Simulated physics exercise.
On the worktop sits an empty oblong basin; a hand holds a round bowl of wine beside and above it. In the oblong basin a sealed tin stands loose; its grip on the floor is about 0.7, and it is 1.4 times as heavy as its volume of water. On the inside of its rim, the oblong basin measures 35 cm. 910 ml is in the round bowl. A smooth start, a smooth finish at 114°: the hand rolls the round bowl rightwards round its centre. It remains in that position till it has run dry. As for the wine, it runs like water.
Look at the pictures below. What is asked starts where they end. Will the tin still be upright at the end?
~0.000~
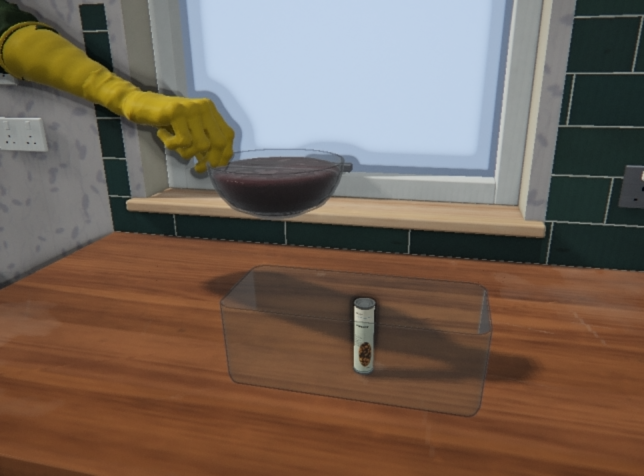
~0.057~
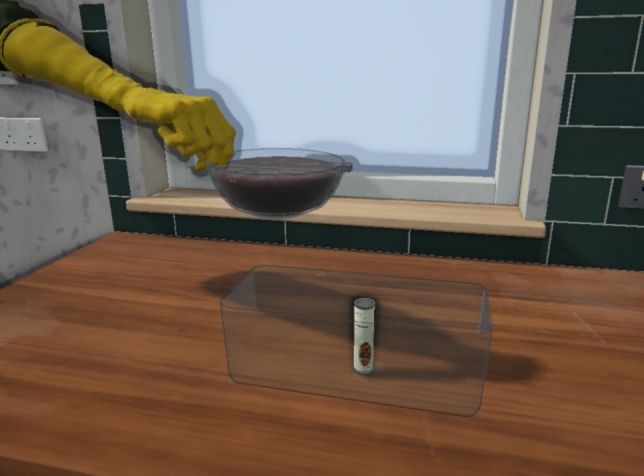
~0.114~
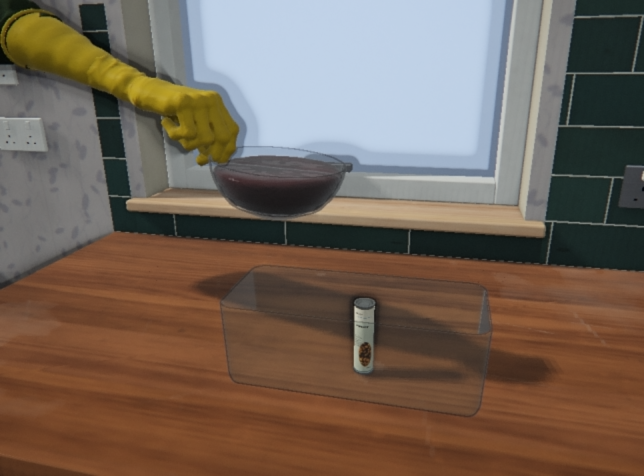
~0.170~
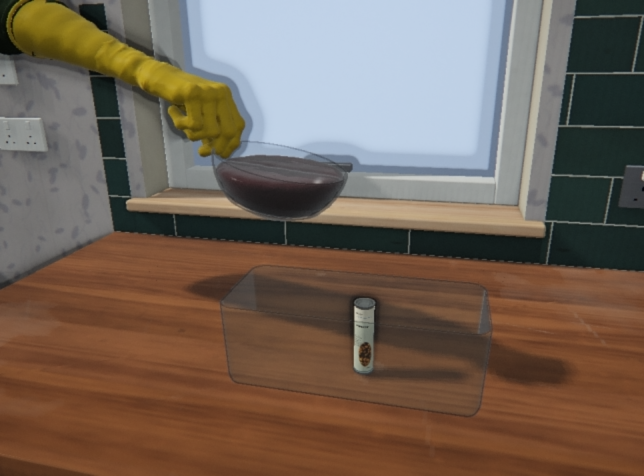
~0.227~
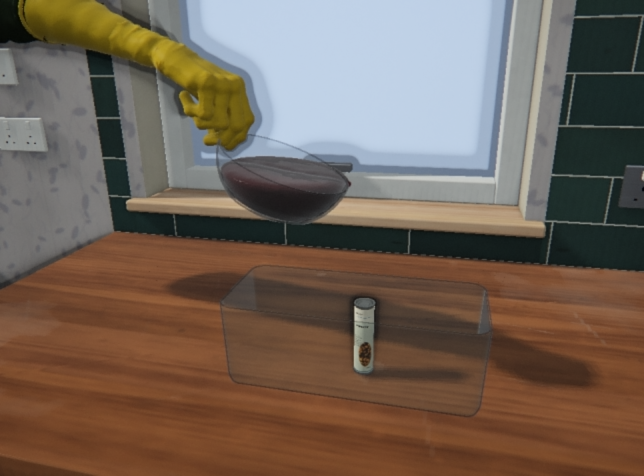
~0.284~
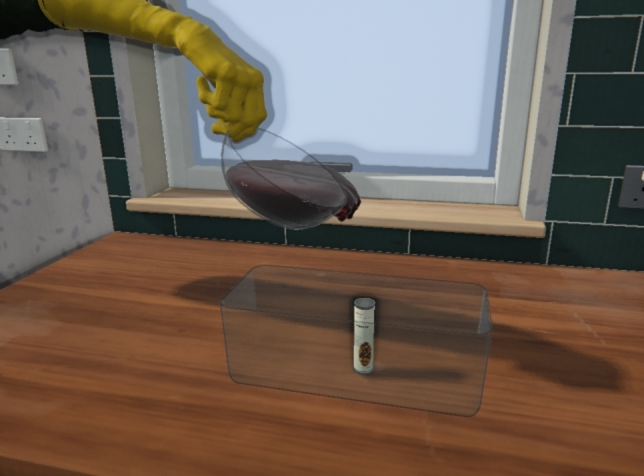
It does not overbalance.
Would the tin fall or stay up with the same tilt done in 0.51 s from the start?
So the tin will hold steady.
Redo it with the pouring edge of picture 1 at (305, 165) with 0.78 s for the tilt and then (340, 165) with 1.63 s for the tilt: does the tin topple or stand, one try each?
The tin overturns the first time and stays vertical the second time.
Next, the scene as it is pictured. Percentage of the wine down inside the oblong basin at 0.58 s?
Some 66 per cent.
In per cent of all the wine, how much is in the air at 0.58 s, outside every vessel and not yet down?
About 28 per cent.
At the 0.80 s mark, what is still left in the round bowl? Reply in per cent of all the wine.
0 %.
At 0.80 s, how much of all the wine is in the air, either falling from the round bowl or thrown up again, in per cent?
Around 6 percent of the liquid.
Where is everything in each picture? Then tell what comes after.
In the first frame, tilt 0°; pouring edge (342, 164); surface from (219, 166) to (340, 170); the oblong basin's rim runs from (238, 285) to (489, 309); the tin's top is at (365, 306).
In the second frame, tilt 2°; pouring edge (343, 166); surface from (220, 165) to (341, 172).
In the third frame, tilt 6°; pouring edge (344, 171); surface from (221, 163) to (342, 175).
In the fourth frame, tilt 13°; pouring edge (345, 180); surface from (223, 160) to (345, 177).
In the fifth frame, tilt 22°; pouring edge (346, 192); surface from (228, 161) to (346, 186); 3 per cent is over the edge.
In the sixth frame, tilt 33°; pouring edge (344, 205); surface from (233, 165) to (335, 188); 12 per cent is over the edge.
By 0.58 s the tilt is 97° and 5 per cent is still to pour; the tin stands where it began.
By 0.80 s the tilt is 114° and 0 per cent is still to pour; the tin stands where it began.
By 1.03 s the tilt is 114° and 0 per cent is still to pour; the tin stands where it began.
By 1.28 s the tilt is 114° and 0 per cent is still to pour; the tin stands where it began.
At rest the tin stands where it began.
